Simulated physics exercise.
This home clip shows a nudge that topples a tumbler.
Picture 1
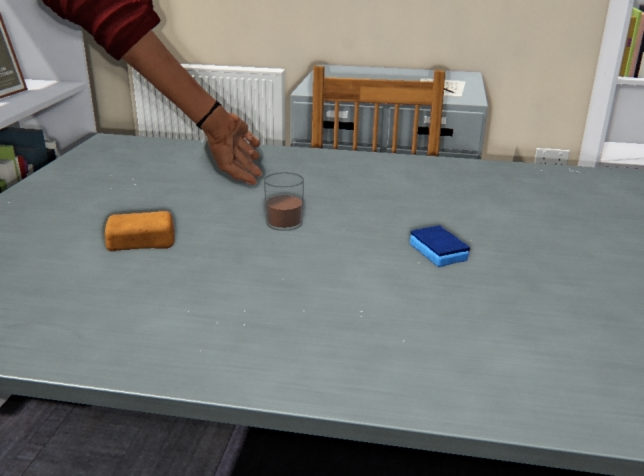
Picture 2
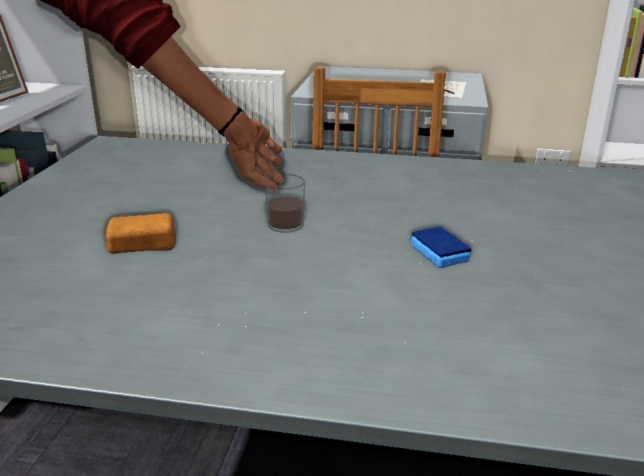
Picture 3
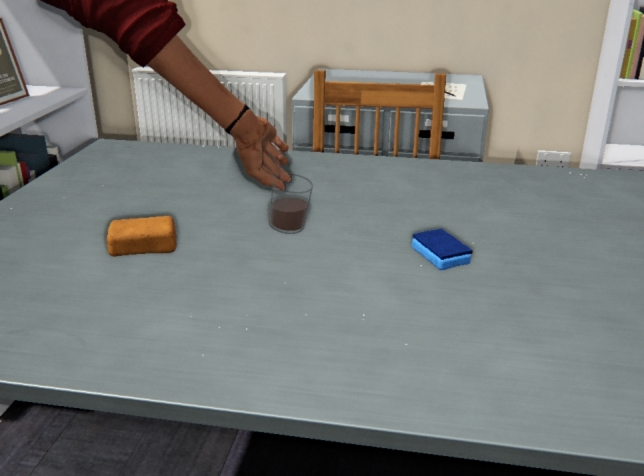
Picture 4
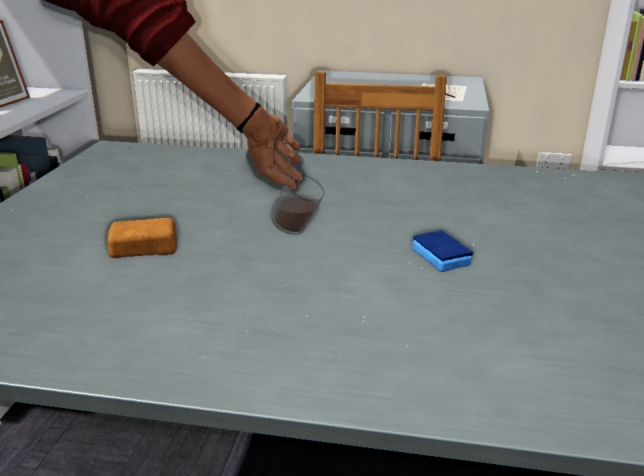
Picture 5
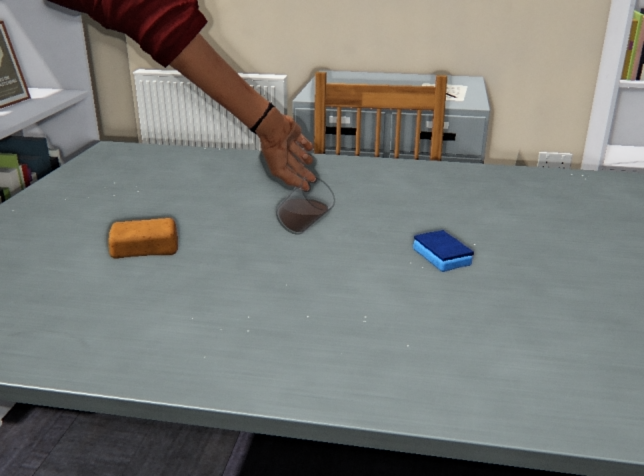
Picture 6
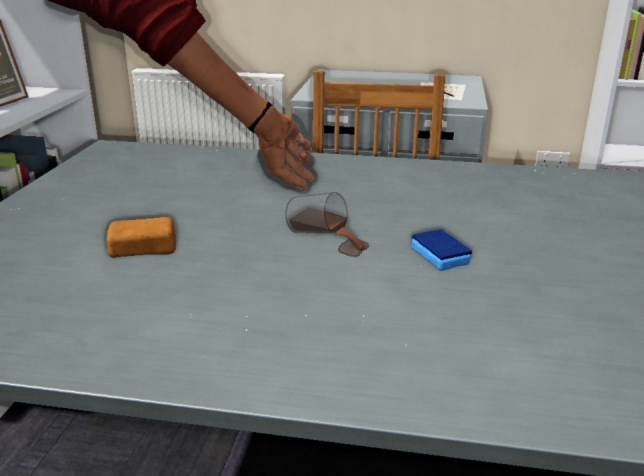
A hand reaching in from the upper left meets a clear tumbler of brown liquid on a grey table, between a bread roll and a blue sponge. Its fingers push against the side, tilting the glass further and further to the right. The tumbler topples away from the hand, and liquid pours onto the tabletop.
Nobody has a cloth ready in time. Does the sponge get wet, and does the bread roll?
You'll find the sponge is caught by the spill, and the bread roll is missed by the spill.
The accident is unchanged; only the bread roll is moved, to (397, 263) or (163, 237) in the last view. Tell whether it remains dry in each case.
Case one: Contact. Case two: No contact.
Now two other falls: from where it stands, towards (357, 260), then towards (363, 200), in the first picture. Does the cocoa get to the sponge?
Toward the first point it is caught by the spill; toward the second it avoids the spill.
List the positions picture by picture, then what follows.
In the first frame, it stands upright; tumbler (284, 200) about half full; sponge (440, 238); bread roll (139, 218).
The second frame shows fingers against its side; tumbler about half full, surface at (285, 205).
The third frame shows fingers against its side; tumbler (290, 203) about half full; bread roll (141, 223).
The fourth frame shows fingers against its side; tumbler (298, 203) tipped 25°; sponge (442, 243).
The fifth frame shows fingers against its side; tumbler (306, 205) tipped 40°.
In the sixth frame, it is falling; tumbler (318, 213) tipped 75°; a puddle starts at (354, 247); sponge (442, 242); bread roll (141, 225).
A moment on, the puddle covers about as much as a plate; the sponge is reached; the bread roll is untouched.
Further on, the puddle covers about as much as a tray; the sponge is reached; the bread roll is untouched.
When it is over, the puddle covers about as much as a tray; the sponge is reached; the bread roll is untouched.
